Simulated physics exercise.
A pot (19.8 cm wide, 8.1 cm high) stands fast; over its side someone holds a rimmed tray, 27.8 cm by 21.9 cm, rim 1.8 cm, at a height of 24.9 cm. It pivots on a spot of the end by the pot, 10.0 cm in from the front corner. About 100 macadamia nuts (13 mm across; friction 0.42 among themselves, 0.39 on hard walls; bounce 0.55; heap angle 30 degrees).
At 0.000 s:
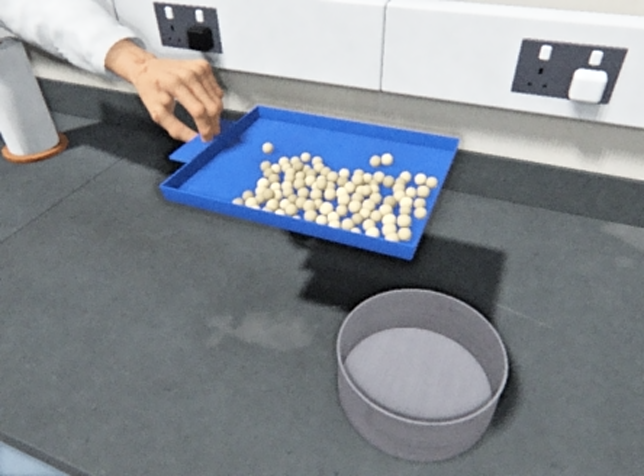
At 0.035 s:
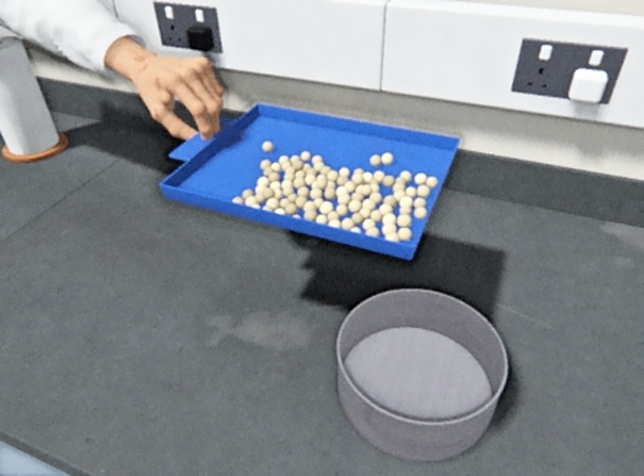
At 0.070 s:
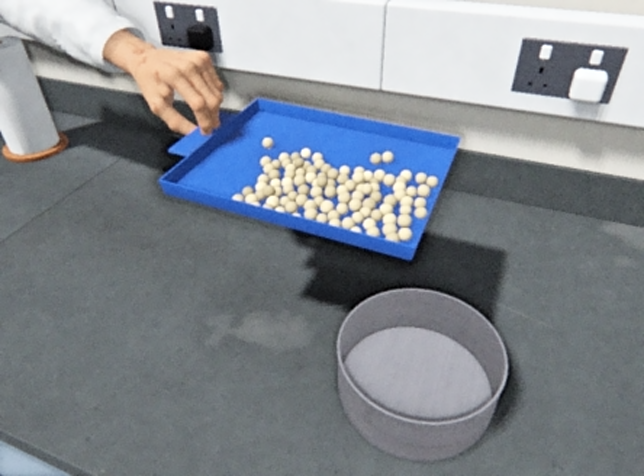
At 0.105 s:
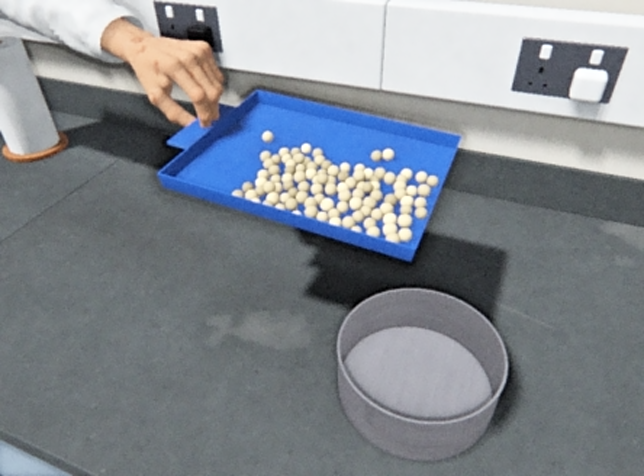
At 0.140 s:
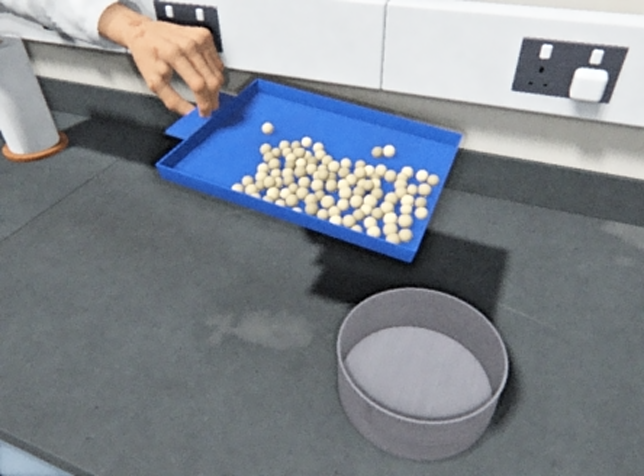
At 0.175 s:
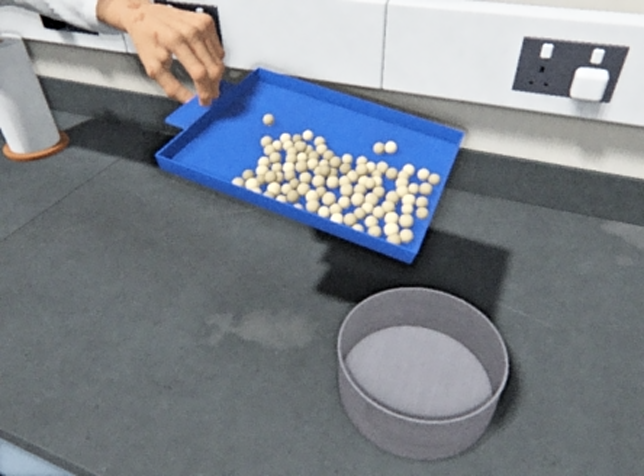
At the start, a hand holds a rimmed blue tray of small round cream-coloured pieces level above a dark worktop, with an empty grey pot standing to the lower right. The hand then raises the tray's left end, slowly at first, then faster, while the pieces stay clustered and the pot remains still.
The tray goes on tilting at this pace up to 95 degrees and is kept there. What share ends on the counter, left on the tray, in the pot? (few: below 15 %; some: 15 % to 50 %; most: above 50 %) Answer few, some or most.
Counter few, tray few, pot most.
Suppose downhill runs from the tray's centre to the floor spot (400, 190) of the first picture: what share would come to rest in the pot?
About 55 per cent.
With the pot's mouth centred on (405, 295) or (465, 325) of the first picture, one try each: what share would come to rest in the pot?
Some 20 and 55 per cent.
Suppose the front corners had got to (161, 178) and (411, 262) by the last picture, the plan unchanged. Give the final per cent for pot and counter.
Pot 70, counter 30.
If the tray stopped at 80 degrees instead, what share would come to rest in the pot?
It would be near 0 per cent.
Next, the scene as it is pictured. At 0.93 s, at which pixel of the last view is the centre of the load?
At about (400, 190).
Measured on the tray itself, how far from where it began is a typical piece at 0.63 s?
Roughly 3 cm.
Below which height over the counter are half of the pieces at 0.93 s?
Some 30 cm.
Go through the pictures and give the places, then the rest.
Tray tilt 0 degrees, front corners at (163, 185) and (412, 245); middle of the pieces at (330, 195); pot at (421, 348), in the first picture.
Tray tilt 0 degrees, front corners at (163, 184) and (412, 245); middle of the pieces at (331, 194), in the second picture.
Tray tilt 2 degrees, front corners at (162, 180) and (413, 245); middle of the pieces at (331, 192), in the third picture.
Tray tilt 4 degrees, front corners at (161, 173) and (413, 247), lowest corner right front; middle of the pieces at (331, 190), in the fourth picture.
Tray tilt 7 degrees, front corners at (160, 164) and (414, 249), lowest corner right front; middle of the pieces at (332, 186), in the fifth picture.
Tray tilt 10 degrees, front corners at (159, 155) and (414, 250), lowest corner right front; middle of the pieces at (333, 183); pot at (421, 347). The tray's pace is about 90 degrees a second, in the sixth picture.
Then, at 0.63 s, tilt 51 degrees; the tray holds 100 %, the pot 0 %.
After 0.93 s, tilt 77 degrees; the tray holds 100 %, the pot 0 %.
After 1.34 s, tilt 95 degrees; the tray holds 20 %, the pot 0 %.
At rest (2.5 s), counter 5 %, tray 0 %, pot 95 %.
